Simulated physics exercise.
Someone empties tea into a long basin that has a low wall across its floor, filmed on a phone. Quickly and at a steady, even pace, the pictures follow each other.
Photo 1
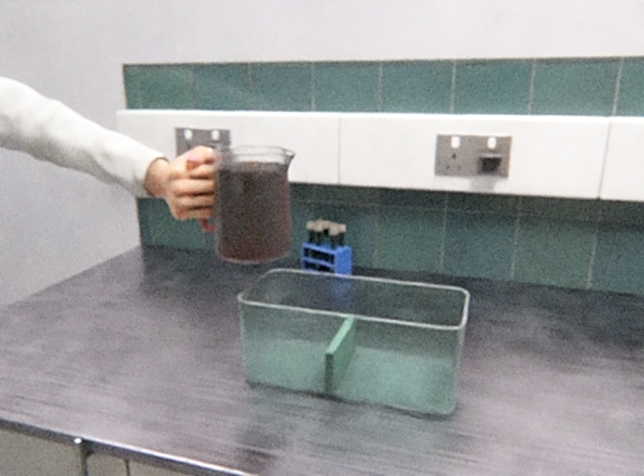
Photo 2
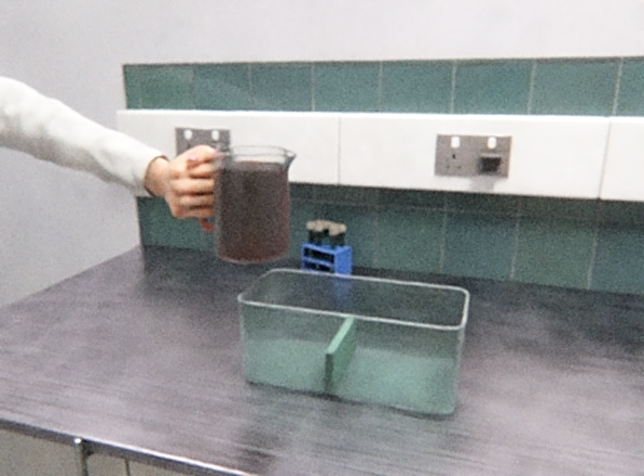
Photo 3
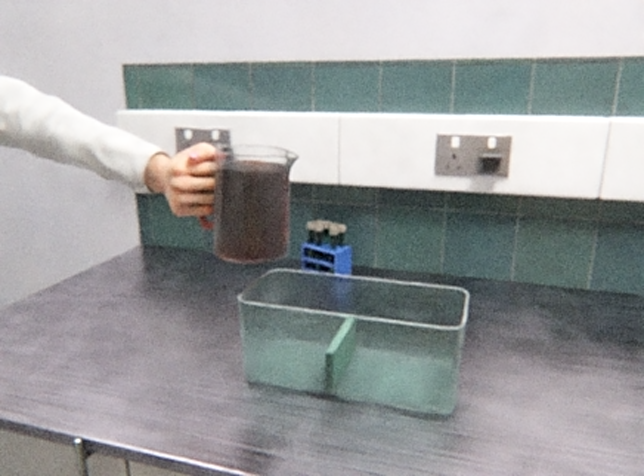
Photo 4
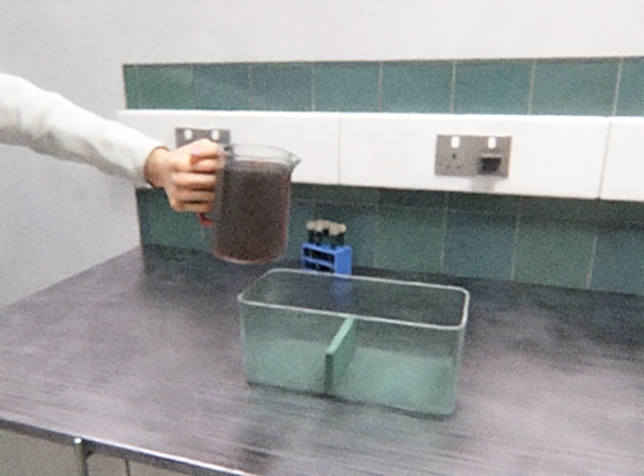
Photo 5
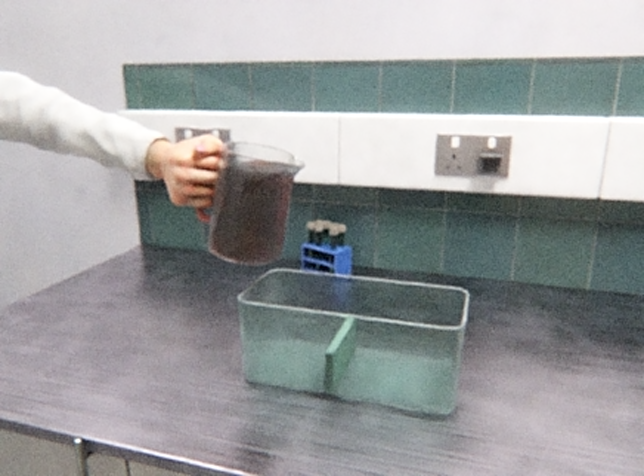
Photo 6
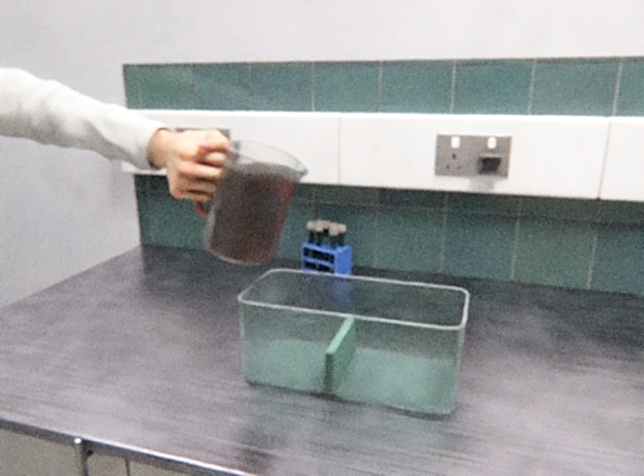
A hand held a glass jug of dark tea above the left side of a clear basin with a low green wall inside, keeping nearly still before gradually tilting the jug to the right.
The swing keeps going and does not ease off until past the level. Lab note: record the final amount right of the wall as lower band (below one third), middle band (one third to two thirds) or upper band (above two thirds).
Recorded: Middle band.
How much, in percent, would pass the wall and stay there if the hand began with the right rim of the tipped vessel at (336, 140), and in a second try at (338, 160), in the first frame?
Close to 95 in a hundred, and close to 95 in a hundred.
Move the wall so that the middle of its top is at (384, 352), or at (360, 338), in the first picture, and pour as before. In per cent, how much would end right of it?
First try 10 per cent, second try 20 per cent.
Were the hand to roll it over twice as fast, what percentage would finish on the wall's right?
It comes to 35 per cent or so.
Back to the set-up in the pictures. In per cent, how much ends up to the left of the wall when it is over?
That is roughly 45 percent of it.
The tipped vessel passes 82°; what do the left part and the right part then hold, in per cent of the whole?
About 0 per cent on the left and 5 on the right.
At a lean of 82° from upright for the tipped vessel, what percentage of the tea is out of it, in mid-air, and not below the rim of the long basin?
Some 15 per cent.
A moment on, the tilt is 82° and 79 per cent is still to pour, 0 is left of the wall and 7 right of it.
Next, the tilt is 115° and 23 per cent is still to pour, 18 is left of the wall and 44 right of it.
Then the tilt is 117° and 1 per cent is still to pour, 43 is left of the wall and 54 right of it.
Later the tilt is 117° and 0 per cent is still to pour, 45 is left of the wall and 54 right of it.
Finally, 45 per cent lies left of the wall, 54 right of it and 1 outside.
